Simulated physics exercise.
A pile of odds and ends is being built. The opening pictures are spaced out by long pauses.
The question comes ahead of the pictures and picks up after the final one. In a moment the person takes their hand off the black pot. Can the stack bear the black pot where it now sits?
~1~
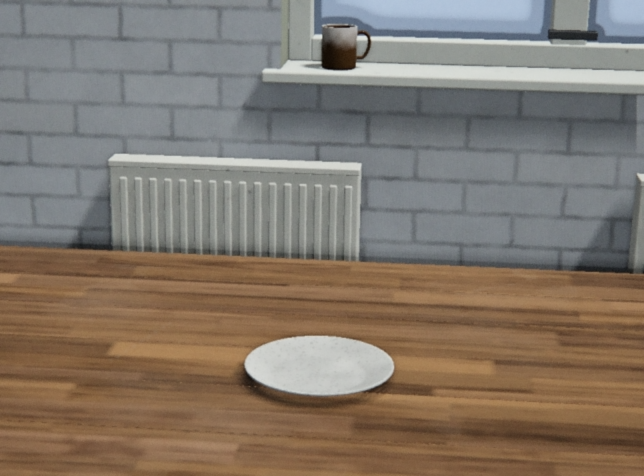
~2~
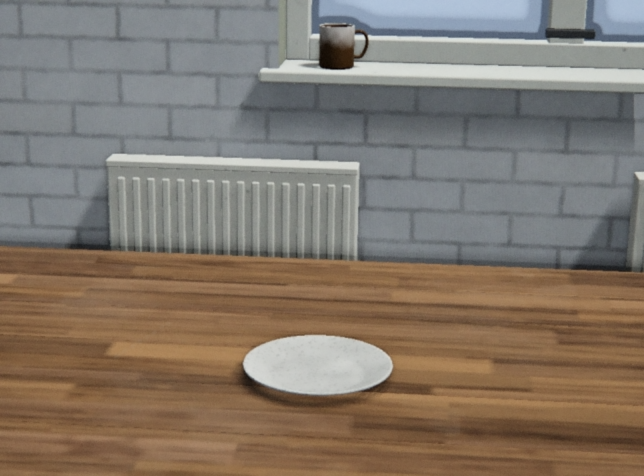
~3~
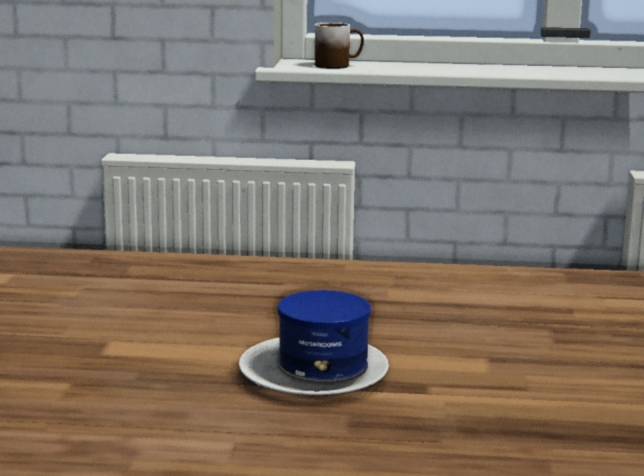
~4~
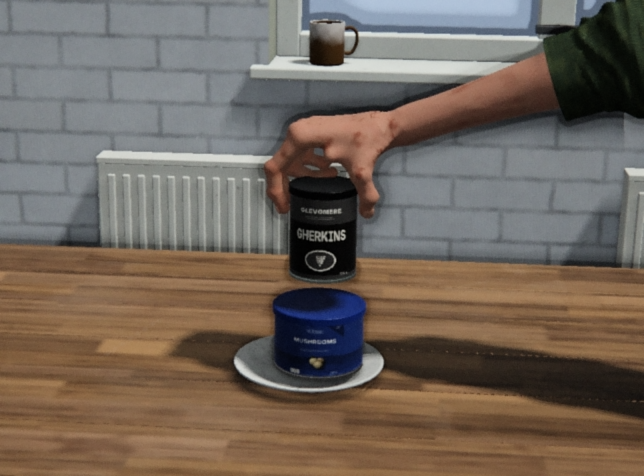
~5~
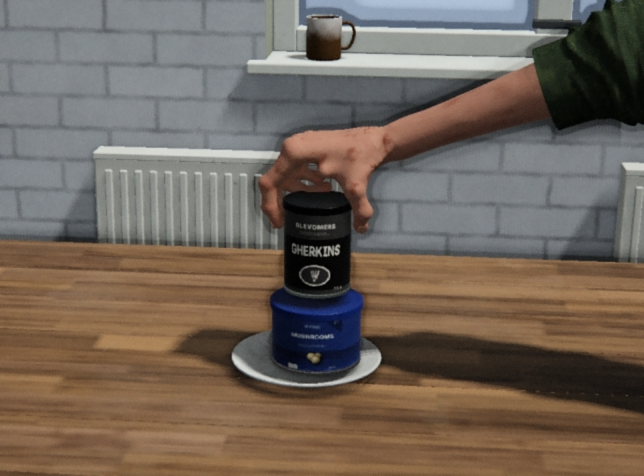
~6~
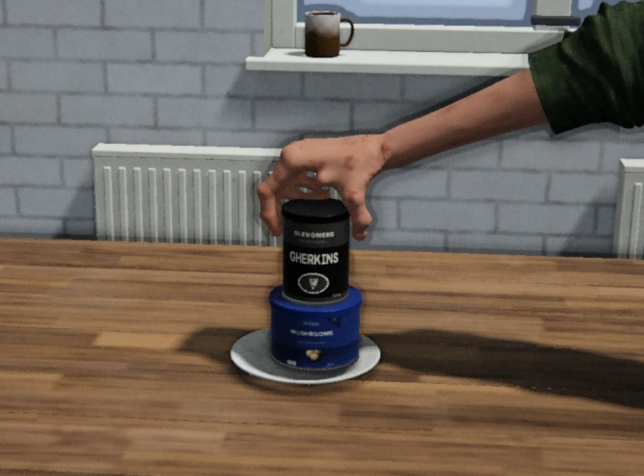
Safe to say it works.
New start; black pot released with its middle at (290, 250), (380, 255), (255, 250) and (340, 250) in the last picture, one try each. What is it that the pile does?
The pile does not fall on try one, goes down on try two, goes down on try three and does not fall on try four.
Then, 0.50 s after the last picture, nothing has stirred.
Then, 1.30 s after the last picture, black pot resting near (316, 252).
At rest, all 3 in place. Seen from the same camera at the end, black pot near (316, 252). The pile stays up.
